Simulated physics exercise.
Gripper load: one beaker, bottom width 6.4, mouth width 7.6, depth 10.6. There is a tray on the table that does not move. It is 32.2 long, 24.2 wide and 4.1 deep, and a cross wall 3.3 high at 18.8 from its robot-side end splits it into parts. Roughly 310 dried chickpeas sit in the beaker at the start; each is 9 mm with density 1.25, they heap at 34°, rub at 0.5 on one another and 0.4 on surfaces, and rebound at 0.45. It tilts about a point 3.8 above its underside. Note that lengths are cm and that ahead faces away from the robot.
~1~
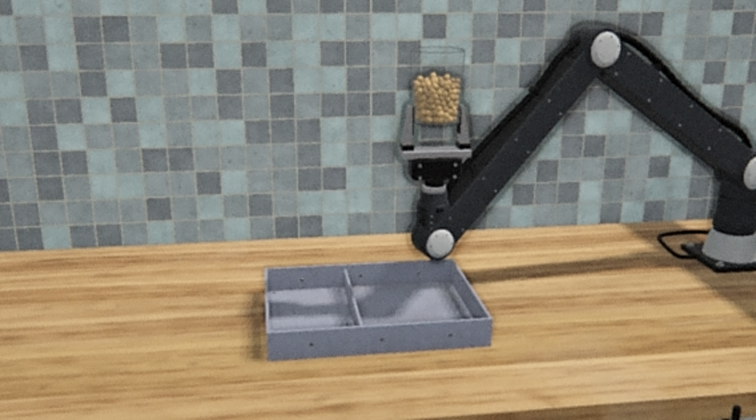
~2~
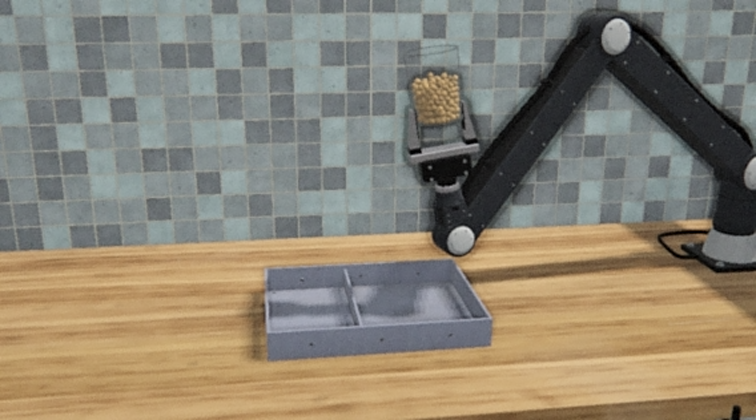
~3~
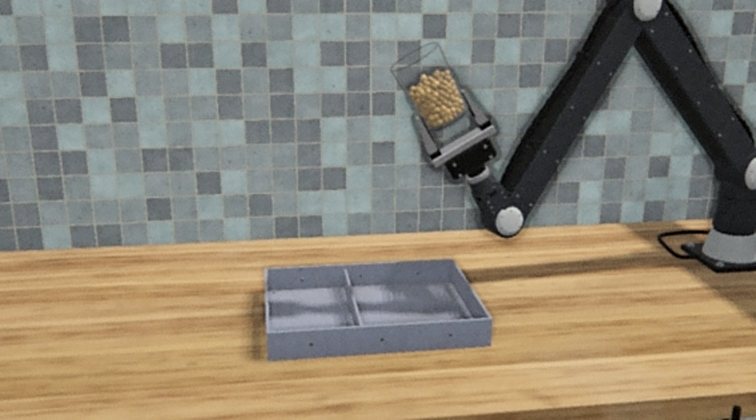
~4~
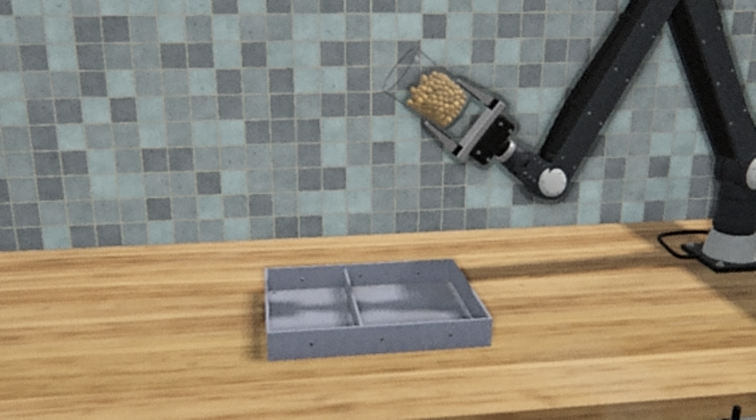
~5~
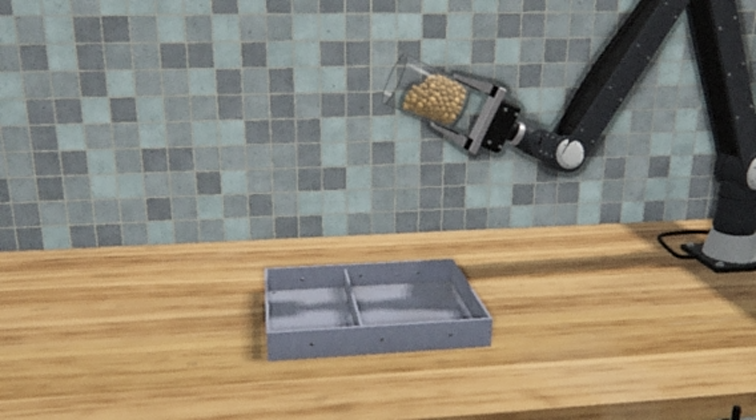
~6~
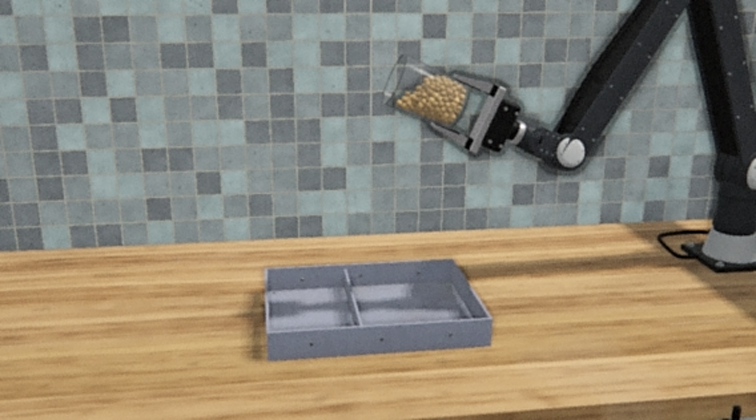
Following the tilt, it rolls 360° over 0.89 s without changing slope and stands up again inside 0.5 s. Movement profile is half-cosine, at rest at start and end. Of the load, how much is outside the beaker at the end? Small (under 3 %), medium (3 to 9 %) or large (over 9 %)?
Small.
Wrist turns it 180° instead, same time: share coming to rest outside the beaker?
Around 0 %.
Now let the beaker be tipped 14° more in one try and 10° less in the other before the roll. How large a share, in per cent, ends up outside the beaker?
Estimates: Close to 15 % and 0 %.
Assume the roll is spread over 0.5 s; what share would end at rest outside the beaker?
Around 0 %.
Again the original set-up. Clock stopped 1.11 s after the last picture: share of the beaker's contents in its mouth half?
Around 30 per cent.
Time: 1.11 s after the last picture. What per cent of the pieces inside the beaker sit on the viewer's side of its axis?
About 60 percent, I'd say.
Then, 0.56 s after the last picture, tipped 66°, highest piece 38 above the table; 307 in the beaker.
Then, 1.11 s after the last picture, tipped 39°, highest piece 38 above the table; 307 in the beaker.
Then, 1.59 s after the last picture, upright, highest piece 40 above the table; 307 in the beaker.
Then, 2.29 s after the last picture, upright, highest piece 40 above the table; 307 in the beaker.
Final count, 307 in the beaker. That is 0 % outside the beaker.
